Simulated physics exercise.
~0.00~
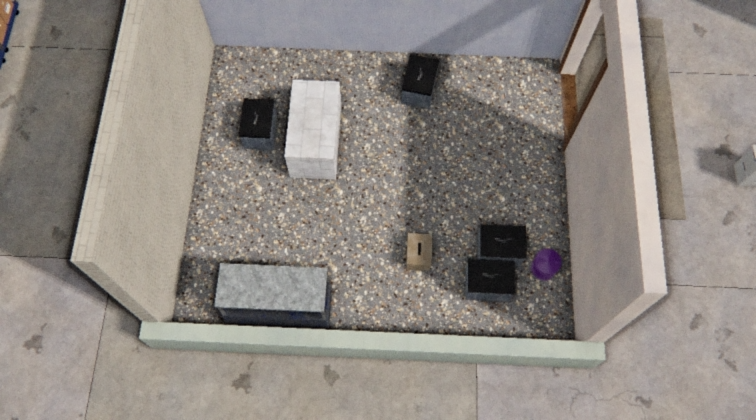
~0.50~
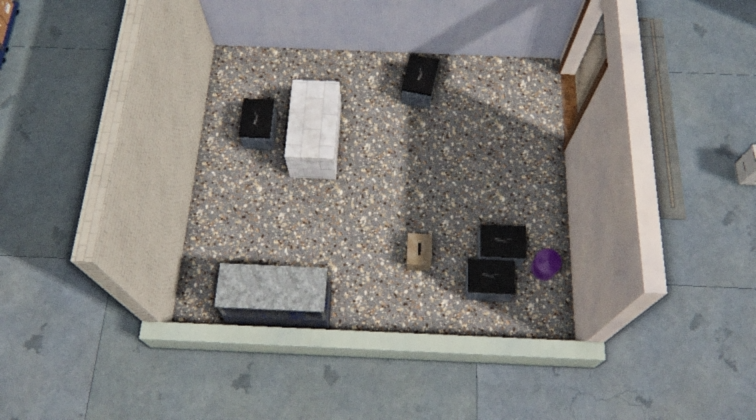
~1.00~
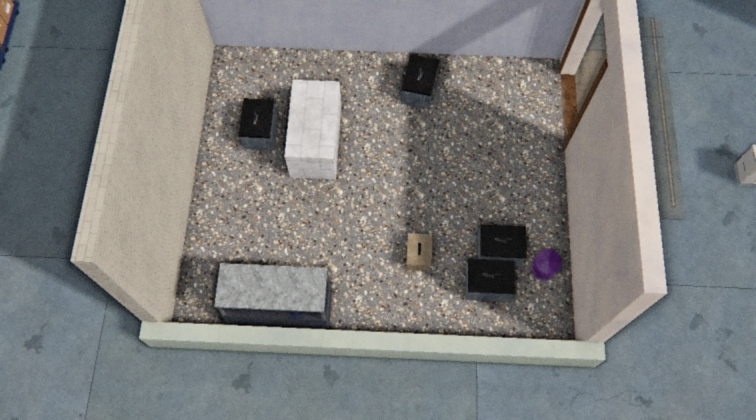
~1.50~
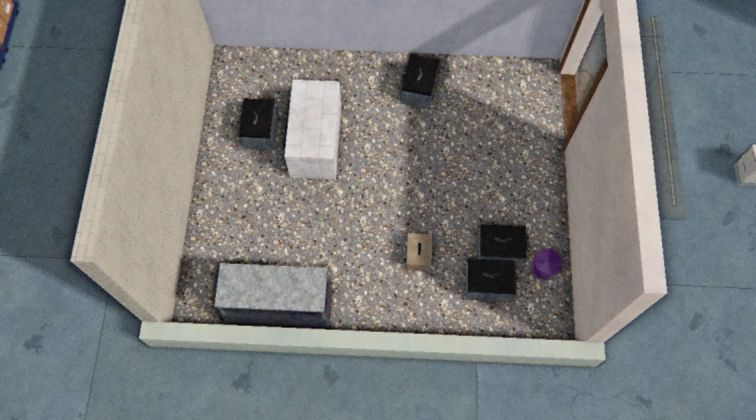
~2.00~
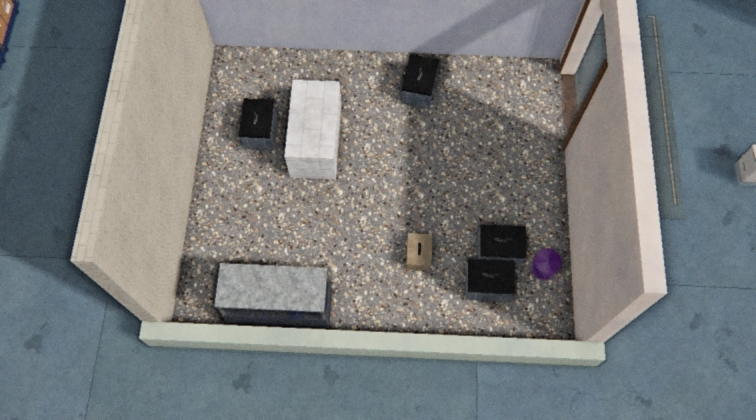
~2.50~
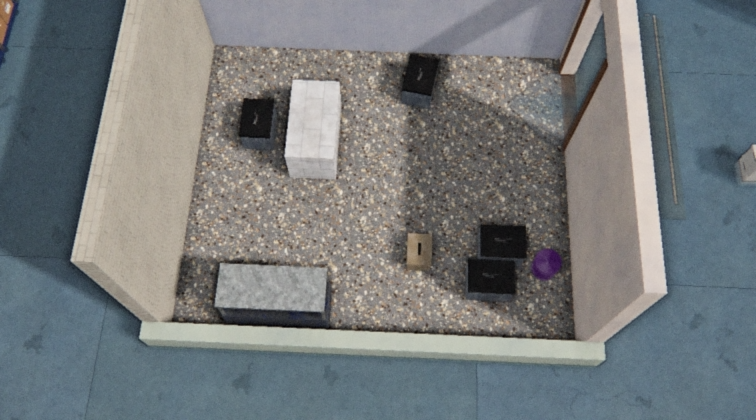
Water covers the street around a small room, then starts spreading in through the doorway.
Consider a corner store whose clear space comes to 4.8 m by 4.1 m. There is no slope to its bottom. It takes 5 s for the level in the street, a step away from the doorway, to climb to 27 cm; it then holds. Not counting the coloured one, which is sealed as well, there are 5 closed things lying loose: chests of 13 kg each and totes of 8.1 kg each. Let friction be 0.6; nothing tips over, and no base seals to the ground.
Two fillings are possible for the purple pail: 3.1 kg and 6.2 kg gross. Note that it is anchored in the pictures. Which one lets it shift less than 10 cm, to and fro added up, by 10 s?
I'd wager both choices work.
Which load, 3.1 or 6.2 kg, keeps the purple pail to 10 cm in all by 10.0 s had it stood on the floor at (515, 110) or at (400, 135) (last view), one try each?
First try none suffices, second try none suffices.
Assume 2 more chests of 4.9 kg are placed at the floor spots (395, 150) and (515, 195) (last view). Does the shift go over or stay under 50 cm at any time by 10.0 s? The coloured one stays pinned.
The first comes out above the threshold, the second below the threshold.
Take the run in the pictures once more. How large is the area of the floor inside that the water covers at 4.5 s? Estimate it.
Roughly 5.5 m2 of it is wet.
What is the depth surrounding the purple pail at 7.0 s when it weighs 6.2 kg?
Depth: Approx. 0 cm.
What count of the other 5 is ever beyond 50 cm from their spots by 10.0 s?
That makes 1.
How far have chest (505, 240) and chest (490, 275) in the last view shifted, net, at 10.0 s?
Respectively 0 and 0 cm.
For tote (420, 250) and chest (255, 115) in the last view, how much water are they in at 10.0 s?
First roughly 5 cm, second roughly 5 cm.
After 3.5 s the purple pail would be 0 cm from its start with 3.1 kg and 0 cm from its start with 6.2 kg; 0 cm of water round it then.
After 4.5 s the purple pail would be 0 cm from its start with 3.1 kg and 0 cm from its start with 6.2 kg; 0 cm of water round it then.
After 7.0 s the purple pail would be 0 cm from its start with 3.1 kg and 0 cm from its start with 6.2 kg; 0 cm of water round it then.
After 10.0 s the purple pail would be 0 cm from its start with 3.1 kg and 0 cm from its start with 6.2 kg; 1 cm of water round it then.
